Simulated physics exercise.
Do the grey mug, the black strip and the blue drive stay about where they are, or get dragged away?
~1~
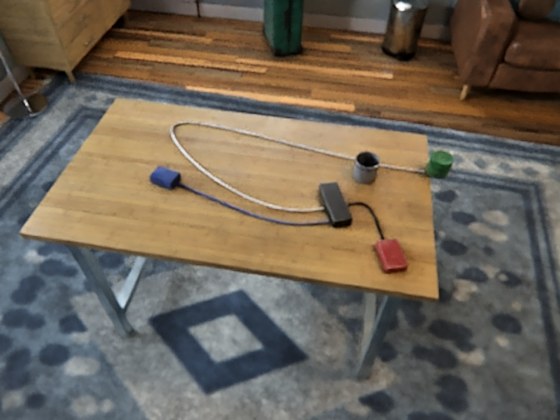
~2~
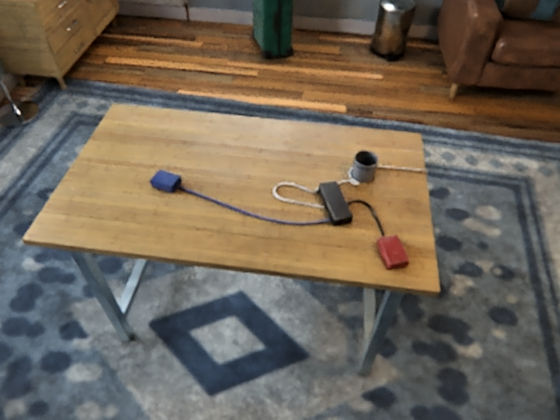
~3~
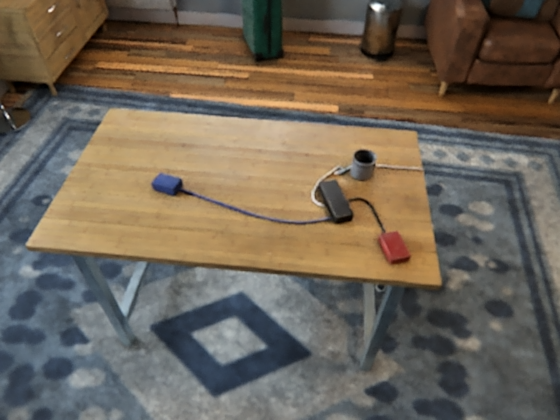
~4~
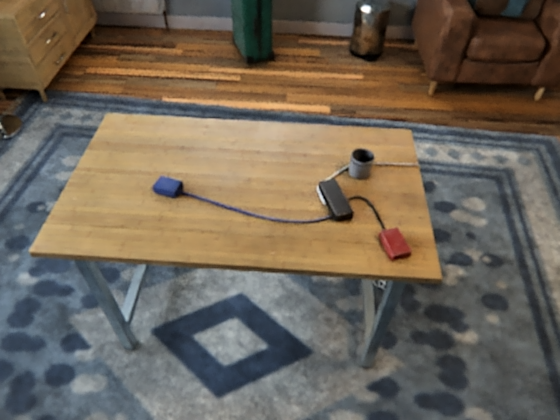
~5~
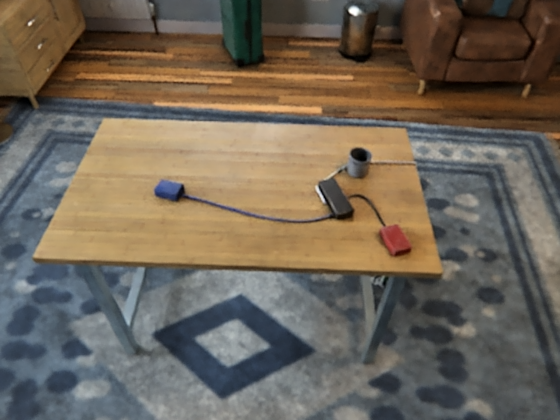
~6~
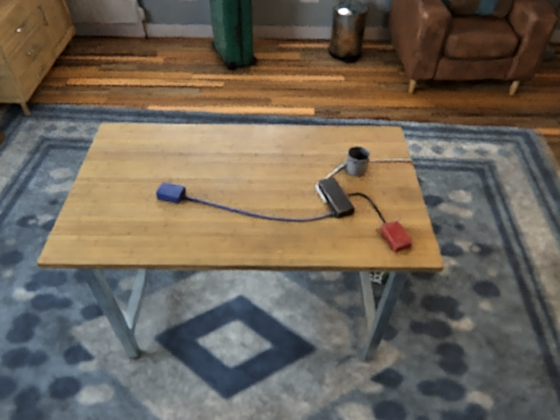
They stay about where they are. The grey mug and black strip hardly stir, and the blue drive keeps its place.
